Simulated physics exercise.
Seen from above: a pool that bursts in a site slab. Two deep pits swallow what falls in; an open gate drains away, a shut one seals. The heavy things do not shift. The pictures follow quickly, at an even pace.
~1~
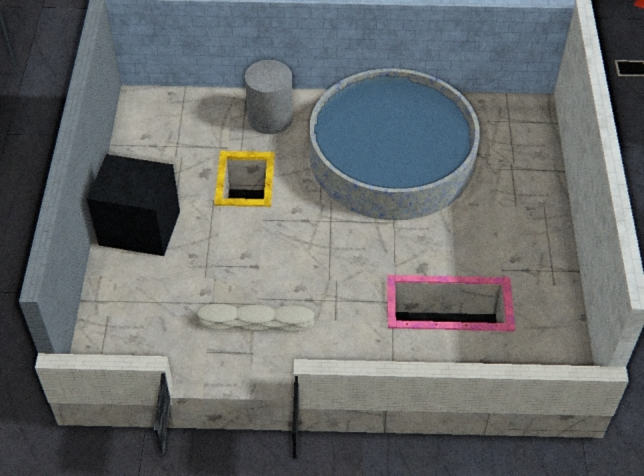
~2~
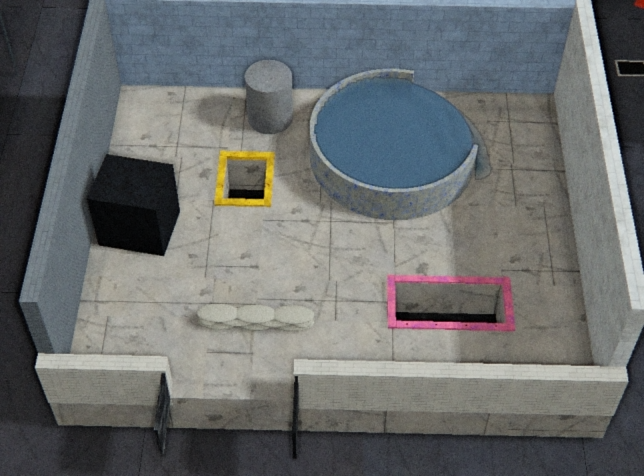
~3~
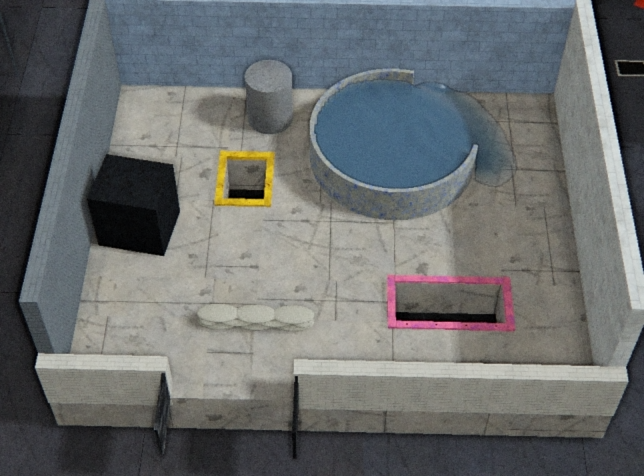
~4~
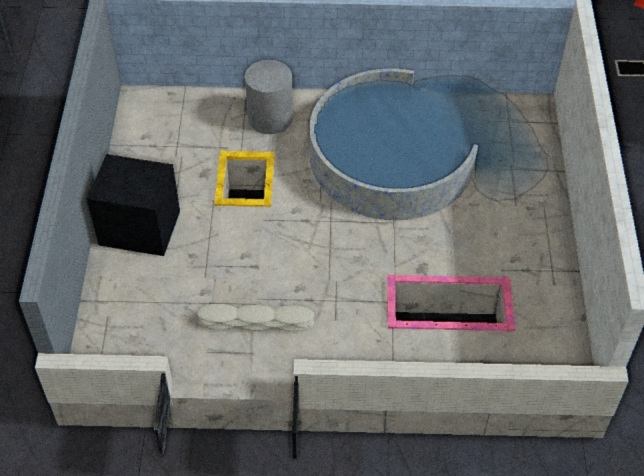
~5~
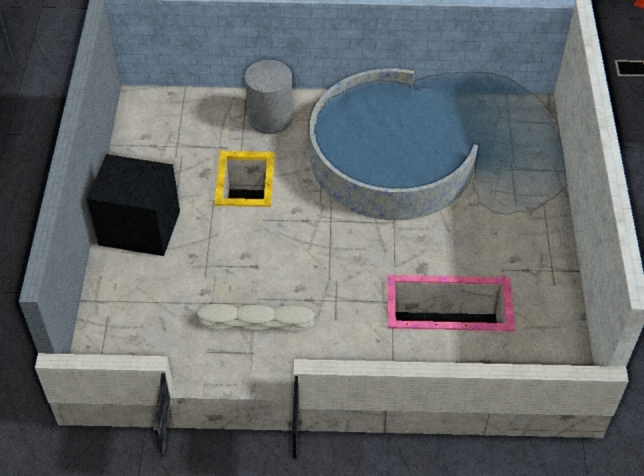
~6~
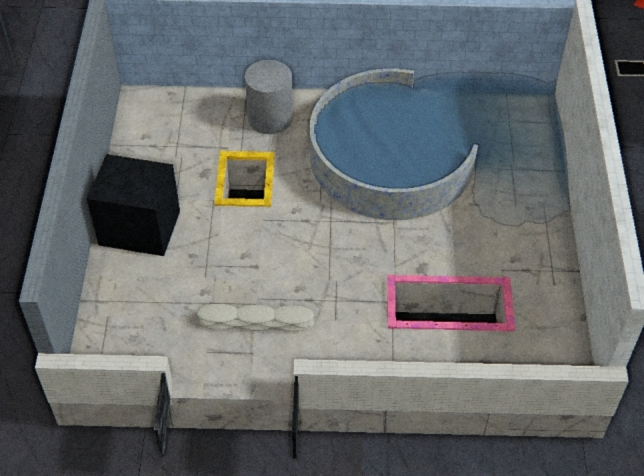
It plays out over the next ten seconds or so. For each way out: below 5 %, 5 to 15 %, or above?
The gate takes not even 5 %; the yellow pit takes not even 5 %; the pink pit takes above 15 %.
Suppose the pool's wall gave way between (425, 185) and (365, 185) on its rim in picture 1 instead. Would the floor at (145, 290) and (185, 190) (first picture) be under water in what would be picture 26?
In that order: Covered, free of water.
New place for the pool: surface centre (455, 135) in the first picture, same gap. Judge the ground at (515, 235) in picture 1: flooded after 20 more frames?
Answer: Flooded.
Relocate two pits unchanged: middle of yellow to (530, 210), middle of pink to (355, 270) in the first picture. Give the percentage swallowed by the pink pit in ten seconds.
In per cent: Pink 0.
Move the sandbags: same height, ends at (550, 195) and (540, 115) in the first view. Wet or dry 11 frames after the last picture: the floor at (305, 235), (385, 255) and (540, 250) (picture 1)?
One after the other: Free of water, free of water, under water.
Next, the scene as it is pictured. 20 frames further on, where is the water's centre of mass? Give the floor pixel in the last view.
I would point to (458, 176).
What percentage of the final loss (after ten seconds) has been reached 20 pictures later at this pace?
I make it 20 per cent.
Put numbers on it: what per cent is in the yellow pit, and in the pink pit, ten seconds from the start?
About 0 and 18 per cent.
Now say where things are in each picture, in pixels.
The round tank at (394, 131) is whole and still, in the first picture.
The front is at (476, 177), out from the gap at (459, 121), in the second picture.
Water pours out at (459, 123) and has run to (501, 180), in the third picture.
Water pours out at (459, 124) and has run to (513, 194), in the fourth picture.
Water pours out at (459, 124) and has run to (558, 187), in the fifth picture.
The front is at (568, 206), out from the gap at (459, 124), in the sixth picture.
A moment on, water covers 15 % of the floor; the gate 0 %, the yellow pit 0 %, the pink pit 0 %.
Next, water covers 25 % of the floor; the gate 0 %, the yellow pit 0 %, the pink pit 0 %.
Then, water covers 40 % of the floor; the gate 0 %, the yellow pit 0 %, the pink pit 5 %.
Later, water covers 70 % of the floor; the gate 0 %, the yellow pit 0 %, the pink pit 13 %.
In the end, water covers 95 % of the floor; the gate 2 %, the yellow pit 0 %, the pink pit 18 %.
